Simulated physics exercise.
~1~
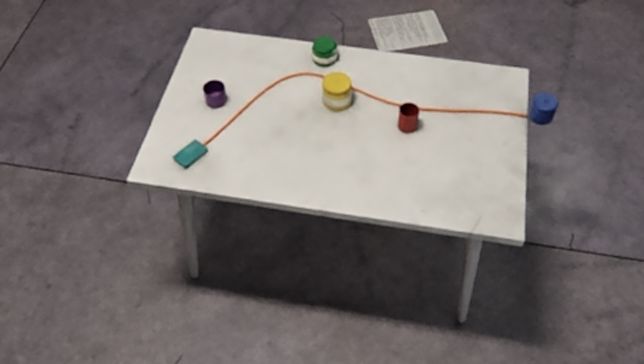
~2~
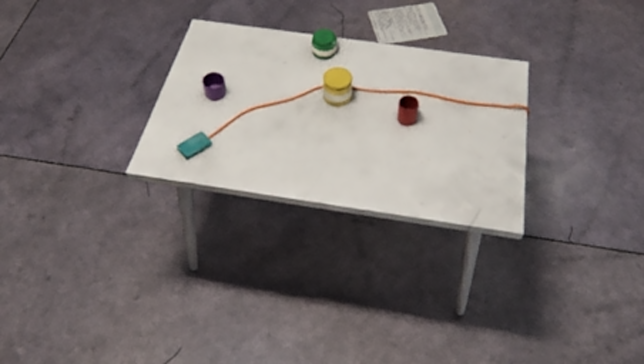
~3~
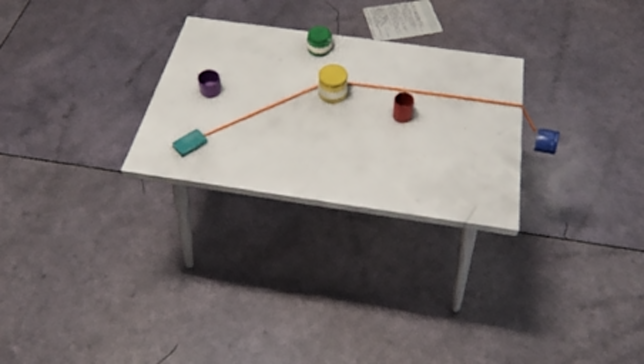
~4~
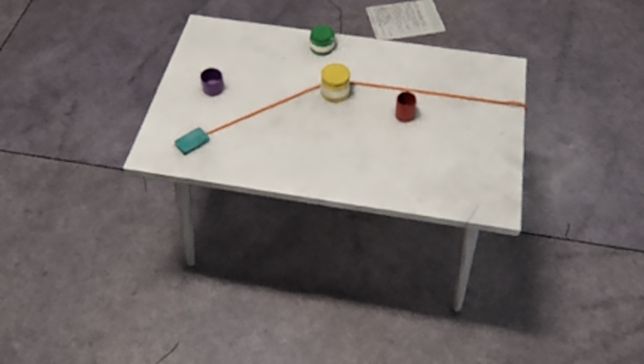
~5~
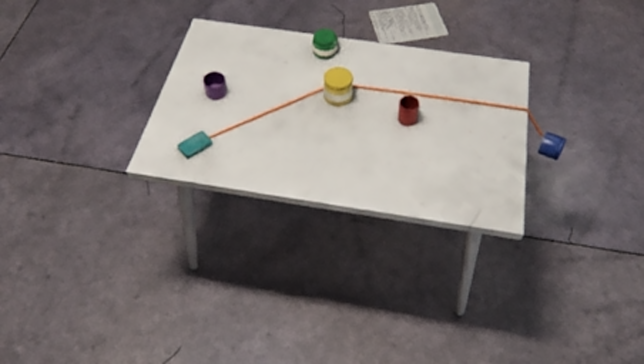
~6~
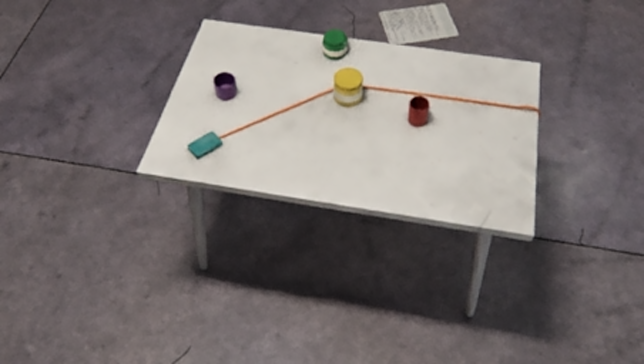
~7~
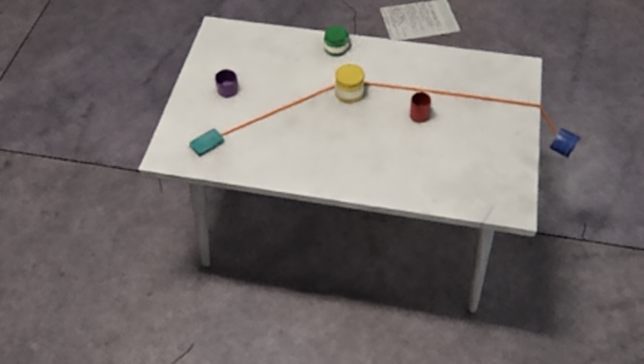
The clip shows a blue object dropping past the right edge of a white table, pulling taut an orange cord that runs past a yellow canister to a teal block. The object ends dangling beside the table, while the block, canister, cups and green jar remain on top.
